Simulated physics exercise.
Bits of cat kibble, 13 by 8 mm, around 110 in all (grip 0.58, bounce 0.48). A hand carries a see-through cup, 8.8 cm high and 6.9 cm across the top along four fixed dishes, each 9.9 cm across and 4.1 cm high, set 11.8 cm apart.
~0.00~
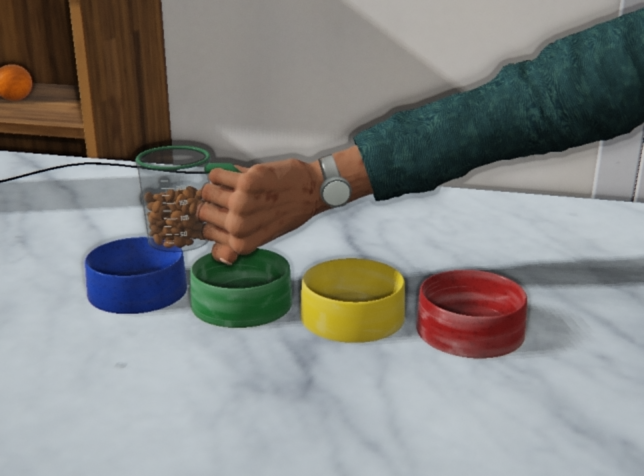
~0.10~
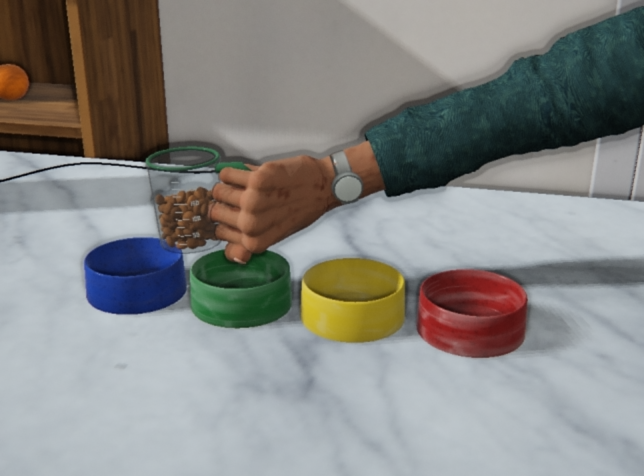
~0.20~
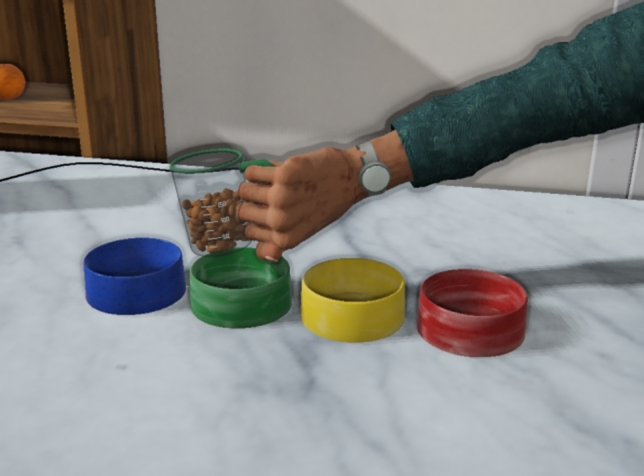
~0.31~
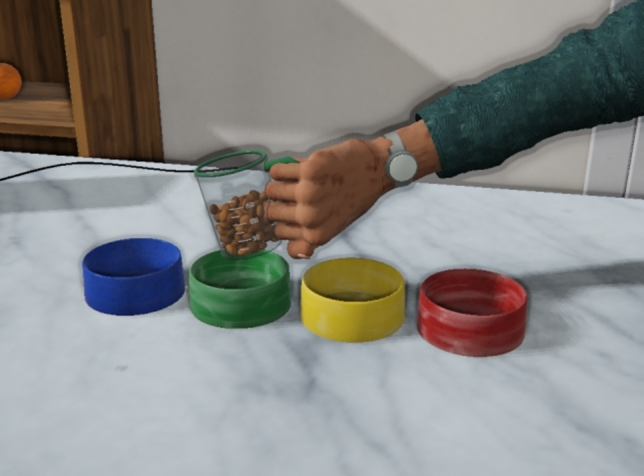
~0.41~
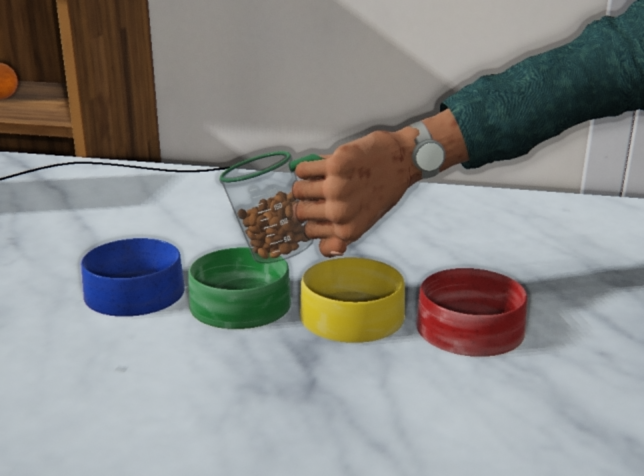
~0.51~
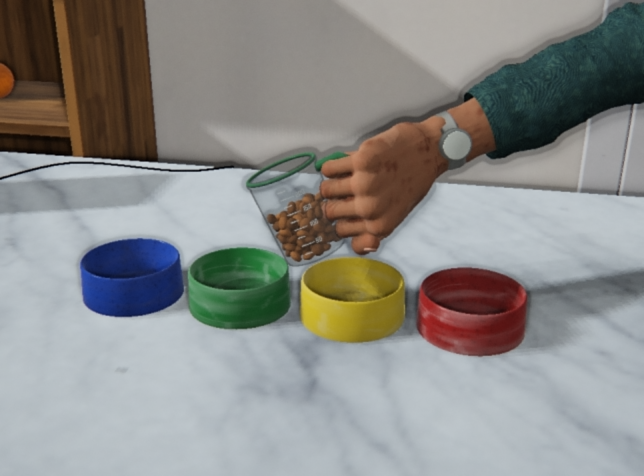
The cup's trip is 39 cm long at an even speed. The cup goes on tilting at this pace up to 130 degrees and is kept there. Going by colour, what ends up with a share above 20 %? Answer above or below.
Red: Above, blue: Below, green: Below, yellow: Below, counter: Above.
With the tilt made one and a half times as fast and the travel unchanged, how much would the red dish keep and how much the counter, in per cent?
Red 50; counter 50.
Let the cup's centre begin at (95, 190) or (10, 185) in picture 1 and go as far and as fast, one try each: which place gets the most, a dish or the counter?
Most goes to: Red; yellow.
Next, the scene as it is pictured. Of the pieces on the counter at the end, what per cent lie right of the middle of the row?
Some 100 per cent.
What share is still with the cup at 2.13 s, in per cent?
Roughly 95 per cent.
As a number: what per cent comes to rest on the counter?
Roughly 30 per cent.
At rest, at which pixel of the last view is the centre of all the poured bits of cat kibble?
Around (493, 320).
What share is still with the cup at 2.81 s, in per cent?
About 0 per cent.
After 1.48 s, tilt 73 degrees; cup holds 100 %.
After 2.13 s, tilt 106 degrees; cup holds 95 %, red 5 %.
After 2.81 s, tilt 130 degrees; cup holds 0 %, red 70 %.
By 3.3 s all is still; red 70 %, blue 0 %, green 0 %, yellow 0 %, counter 30 %.
